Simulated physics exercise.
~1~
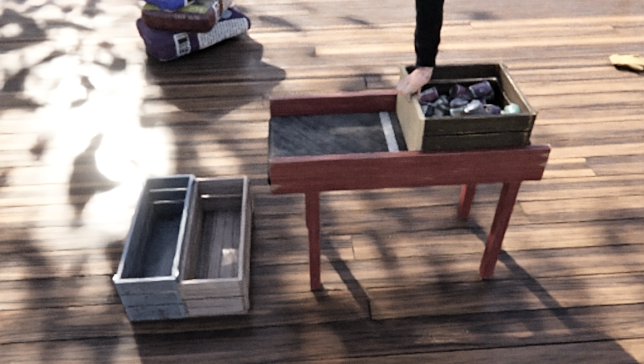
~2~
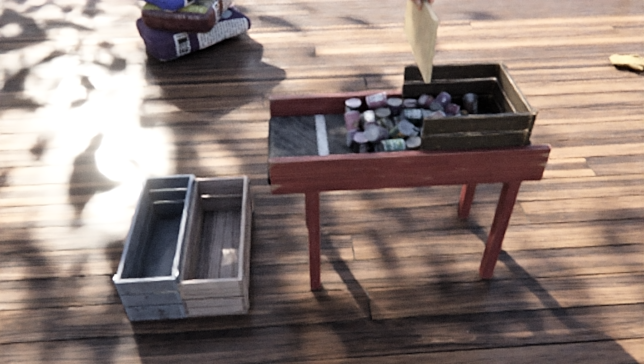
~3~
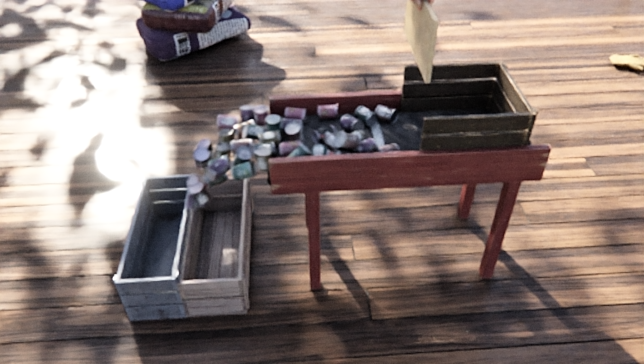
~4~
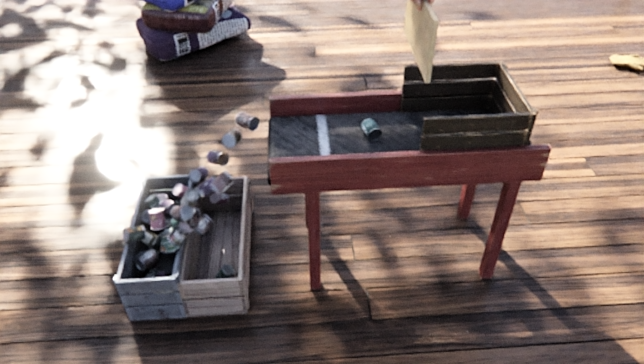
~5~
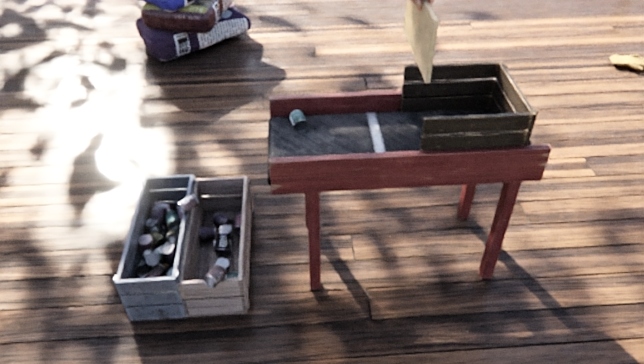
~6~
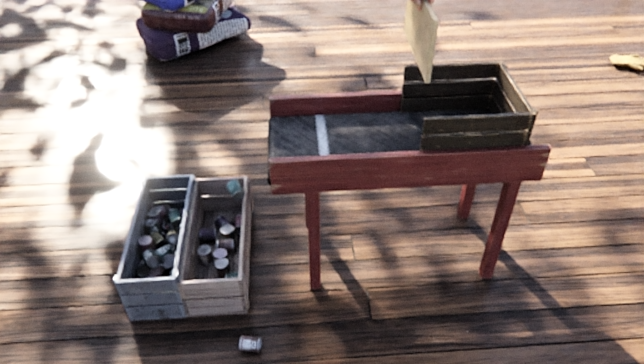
On a wooden deck, a belt throws small tins into two bins; one lands outside.
